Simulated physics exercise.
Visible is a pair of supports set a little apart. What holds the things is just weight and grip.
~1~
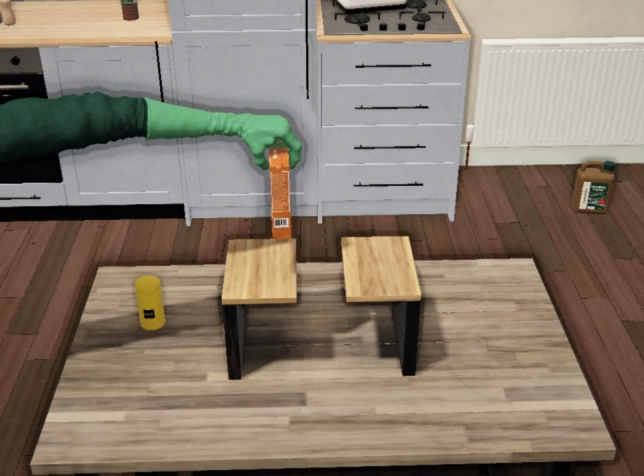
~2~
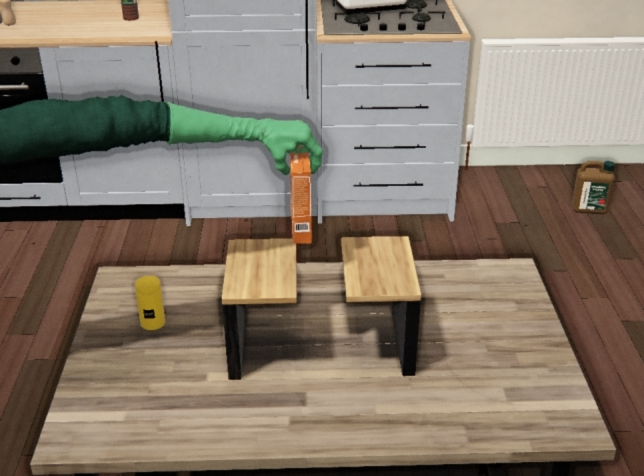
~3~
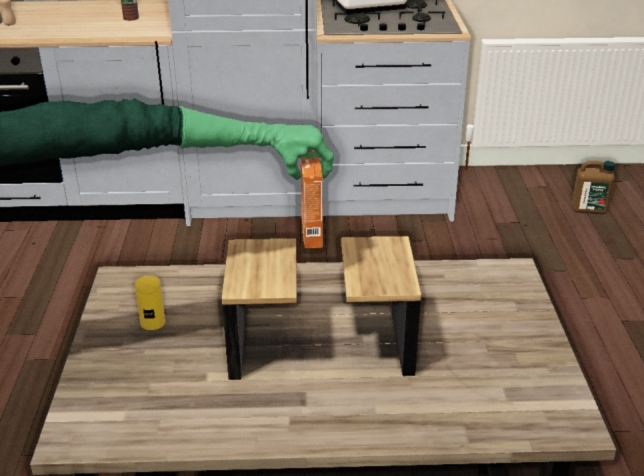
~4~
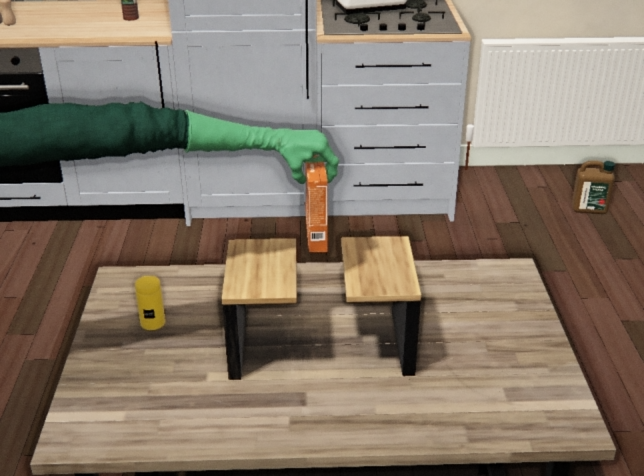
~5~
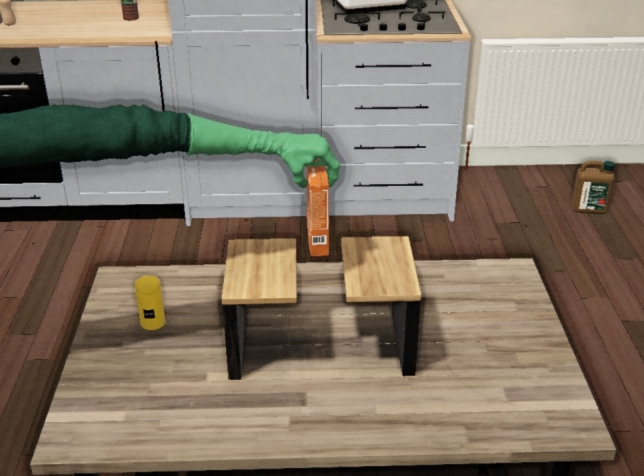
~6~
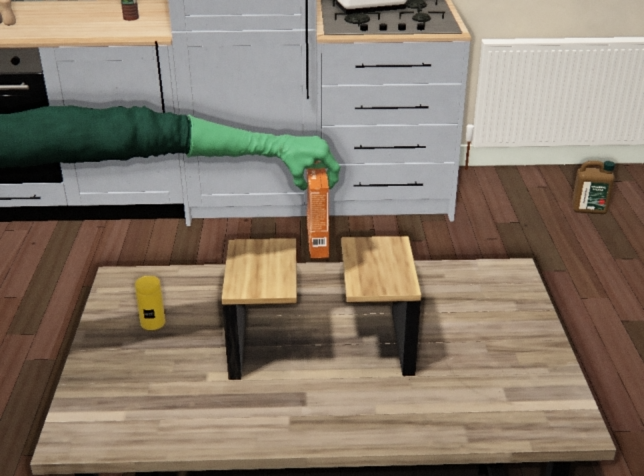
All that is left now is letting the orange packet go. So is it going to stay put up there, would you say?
No, it falls through.
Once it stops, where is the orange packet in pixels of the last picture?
Looks like it settles somewhere around (318, 316).
Then, 0.20 s on from there, orange packet shifted a little near (318, 229).
Then, 0.30 s on from there, orange packet shifted about its own width near (318, 284).
Then, 0.40 s on from there, orange packet shifted well along near (318, 305).
Then, 0.60 s on from there, orange packet shifted well along near (318, 314).
In the end, moved from the start, orange packet; yellow jar unmoved. At the end, from the last picture's camera, orange packet near (318, 316). The packet drops through.
